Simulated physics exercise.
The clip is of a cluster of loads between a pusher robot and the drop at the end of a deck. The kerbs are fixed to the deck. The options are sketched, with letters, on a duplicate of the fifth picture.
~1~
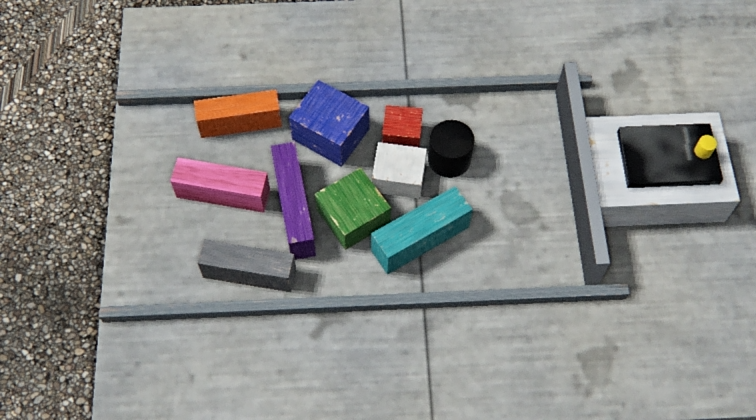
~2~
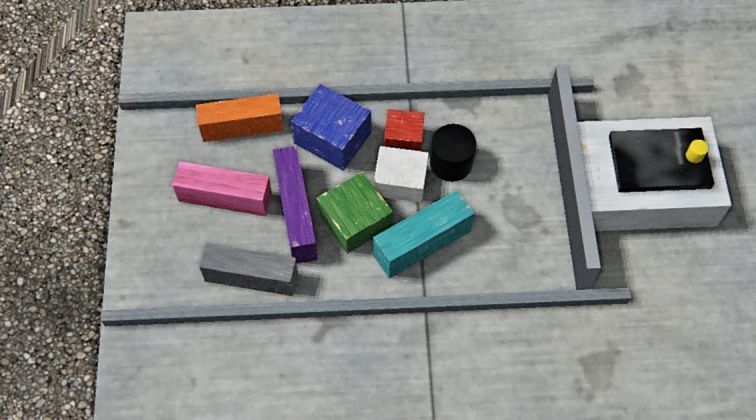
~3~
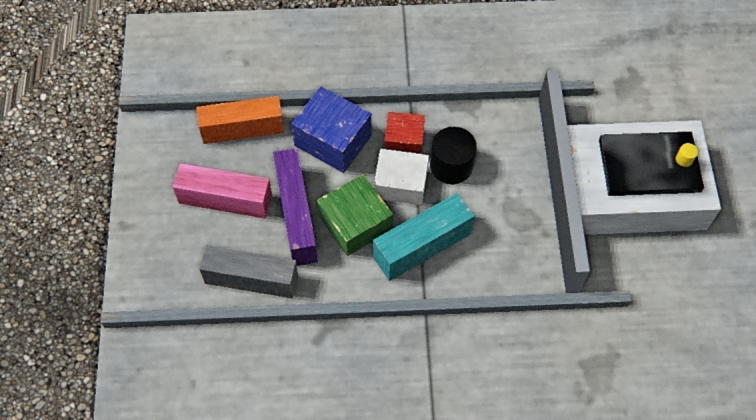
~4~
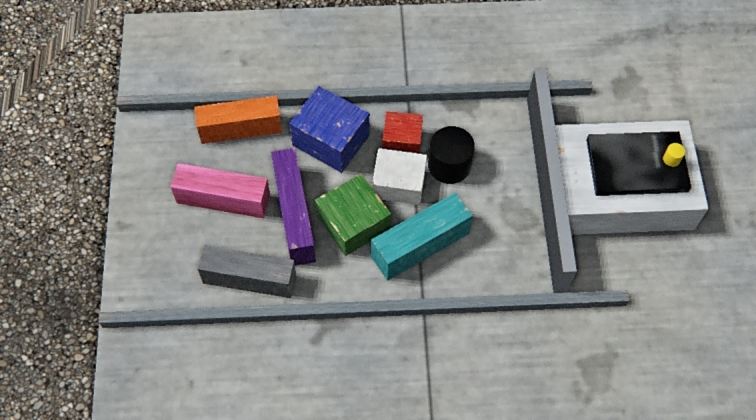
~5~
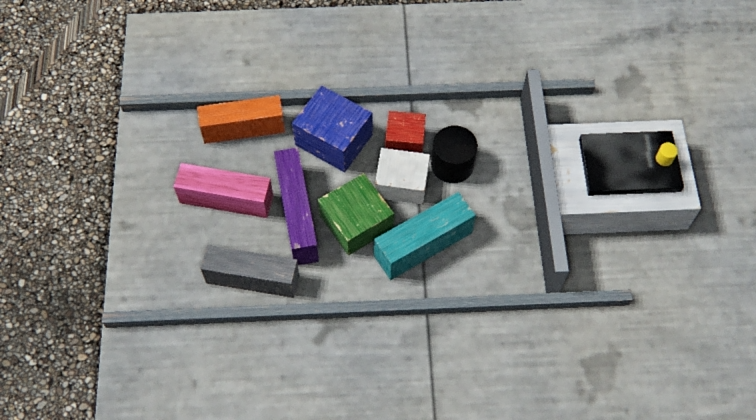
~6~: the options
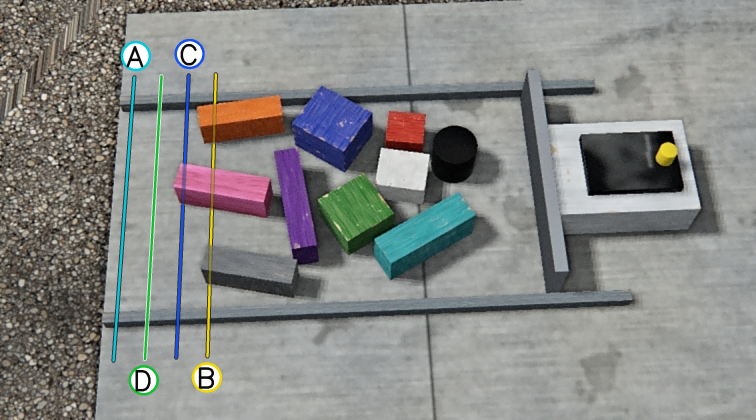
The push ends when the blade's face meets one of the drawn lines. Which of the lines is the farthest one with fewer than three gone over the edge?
No third one falls up to B.
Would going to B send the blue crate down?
No.
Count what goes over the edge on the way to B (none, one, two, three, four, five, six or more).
Two.
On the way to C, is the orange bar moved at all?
Yes.
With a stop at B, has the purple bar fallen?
No.
On the marked copy, A at (125, 209); B at (212, 205); C at (183, 206); D at (154, 208).
Following B. Soon after the start, robot (504, 167); red crate (380, 117); blue crate (322, 124).
Later, robot (380, 172); orange bar (159, 115); pink stick (162, 180).
In the end, robot (289, 175); orange bar over the edge; pink stick over the edge; two fallen.
As for the rest, A drops ten; C drops five; D drops six.
